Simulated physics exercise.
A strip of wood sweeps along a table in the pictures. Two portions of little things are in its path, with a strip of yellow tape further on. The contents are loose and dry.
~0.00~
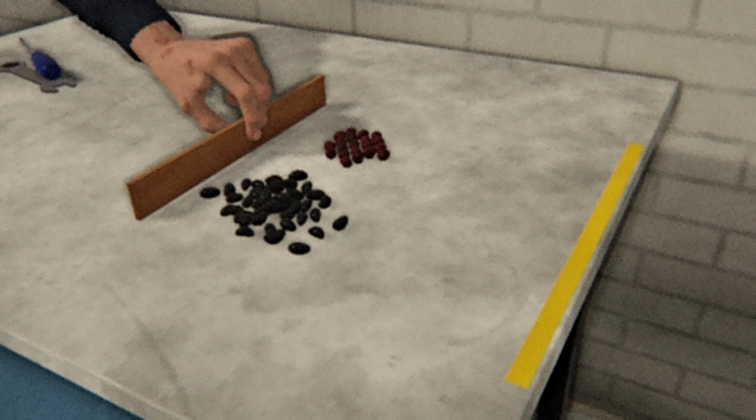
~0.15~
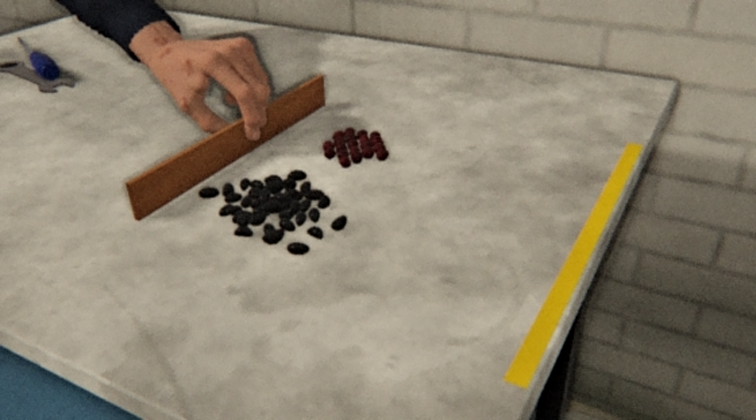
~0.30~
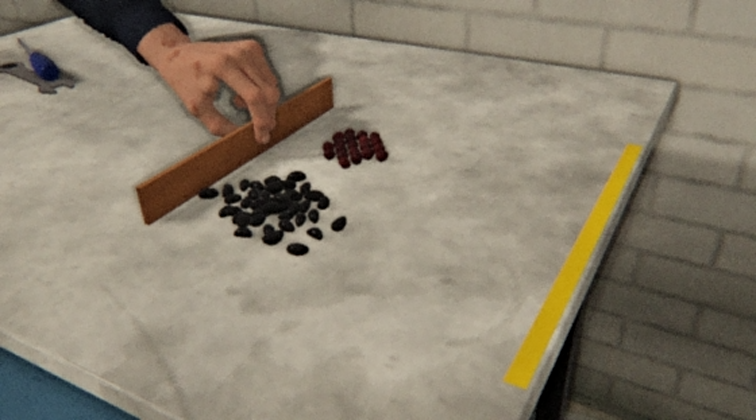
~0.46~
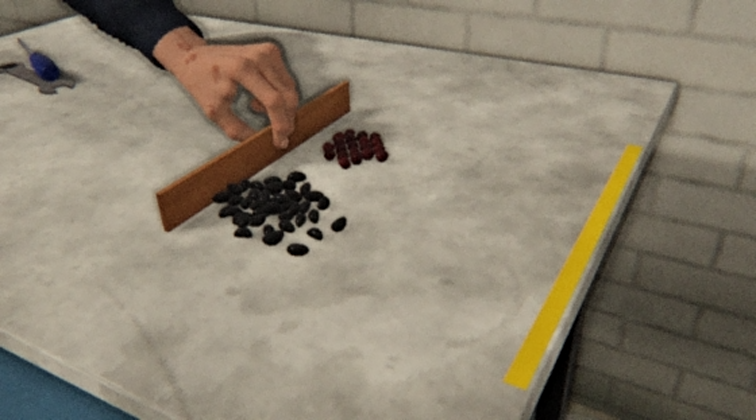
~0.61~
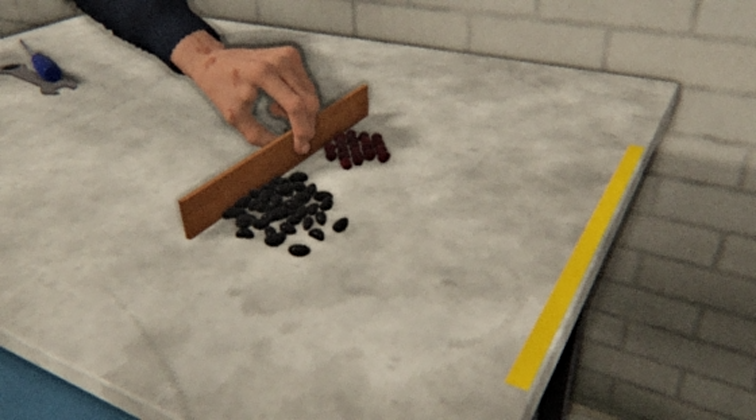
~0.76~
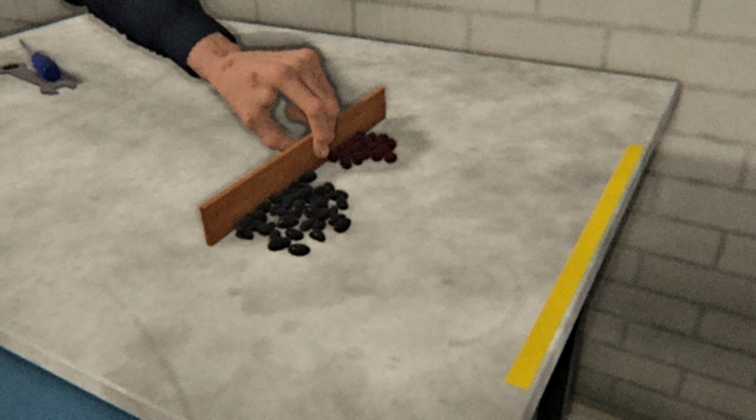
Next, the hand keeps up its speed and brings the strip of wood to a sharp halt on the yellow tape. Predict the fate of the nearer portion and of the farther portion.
As I see it, the nearer portion is left missing some, the farther portion is left missing some.
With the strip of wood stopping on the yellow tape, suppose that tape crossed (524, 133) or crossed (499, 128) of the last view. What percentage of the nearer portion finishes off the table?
Lab note - share off: About 0% and about 0%.
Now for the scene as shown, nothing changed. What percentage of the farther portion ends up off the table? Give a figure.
About 100 per cent of it.
After 1.68 s, strip of wood still moving, near (445, 167); nearer portion all on the table, its front near (480, 273); farther portion all on the table, its front near (512, 171).
After 2.62 s, strip of wood stopped at the yellow tape; nearer portion the bulk over the edge; farther portion all but a few over the edge.
After 2.90 s, strip of wood stopped at the yellow tape; nearer portion the whole lot over the edge; farther portion the whole lot over the edge.
In the end (3.1 s), strip of wood stopped at the yellow tape; nearer portion the whole lot over the edge; farther portion the whole lot over the edge.
